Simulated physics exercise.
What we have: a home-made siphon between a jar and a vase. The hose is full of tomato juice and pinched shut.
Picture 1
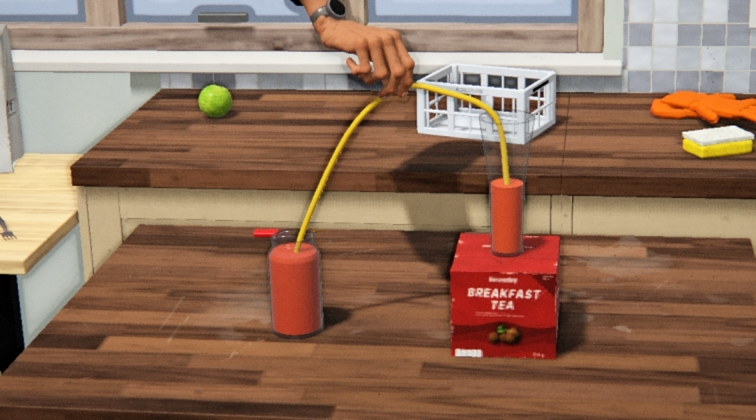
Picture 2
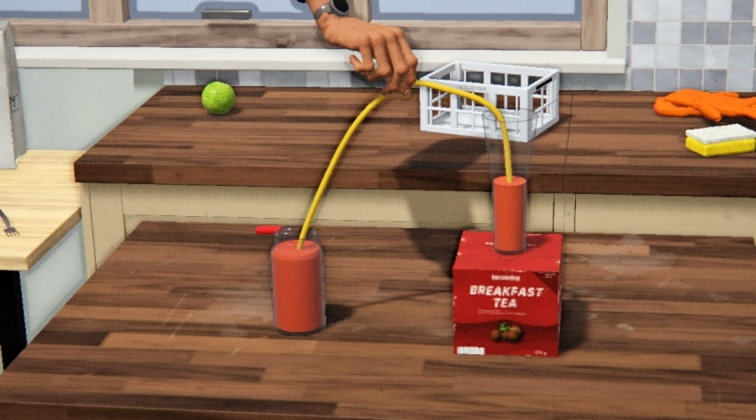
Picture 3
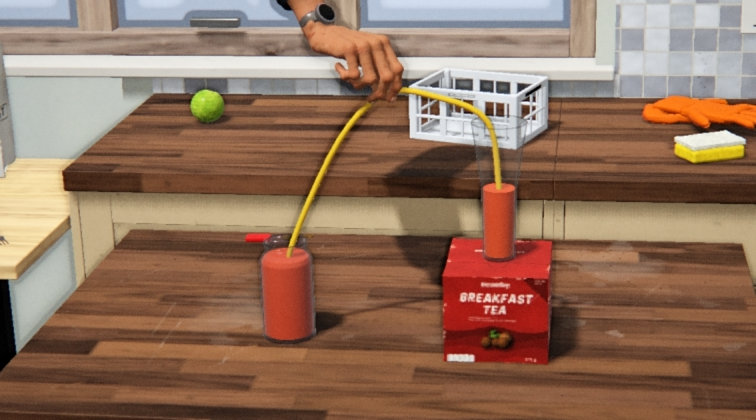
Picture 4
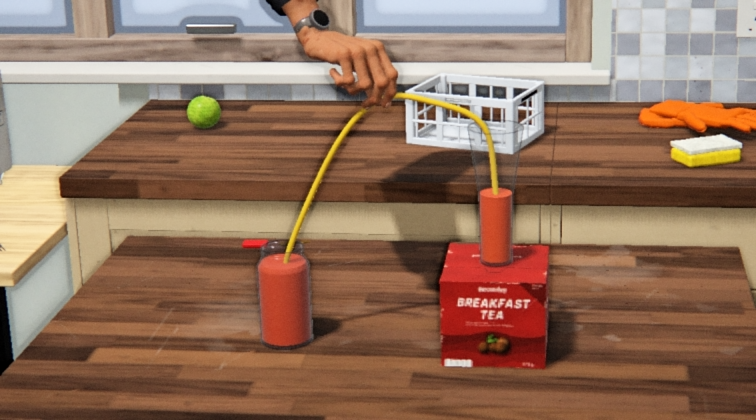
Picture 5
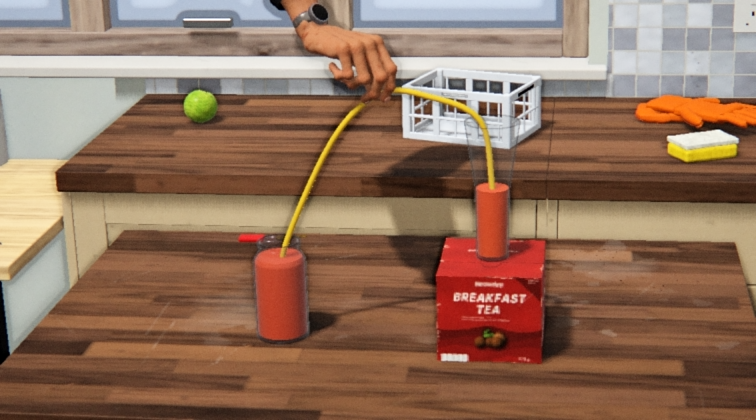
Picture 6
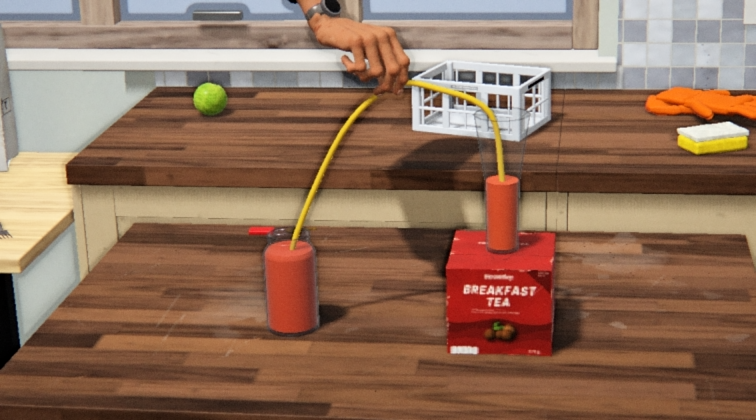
Kitchen counter, a hand holding a yellow hose between two glass containers of red liquid, levels unchanged as the view shifts slightly.
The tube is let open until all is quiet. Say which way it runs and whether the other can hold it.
The tomato juice goes leftwards; the receiving one overflows.
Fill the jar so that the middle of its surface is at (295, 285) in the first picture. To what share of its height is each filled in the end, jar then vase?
Near 70 and 5 in a hundred.
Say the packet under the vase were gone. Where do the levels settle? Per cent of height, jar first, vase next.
First 80 %, second 55 %.
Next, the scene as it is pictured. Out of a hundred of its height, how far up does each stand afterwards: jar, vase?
About 100 and 5 per cent.
Shortly, the jar is nearly full; the vase is about a third full.
Then, the jar is full to the brim; the vase is nearly empty; the lower one has lost some.
At the finish, the jar is full to the brim; the vase is nearly empty; the lower one has lost some; the two surfaces are level.
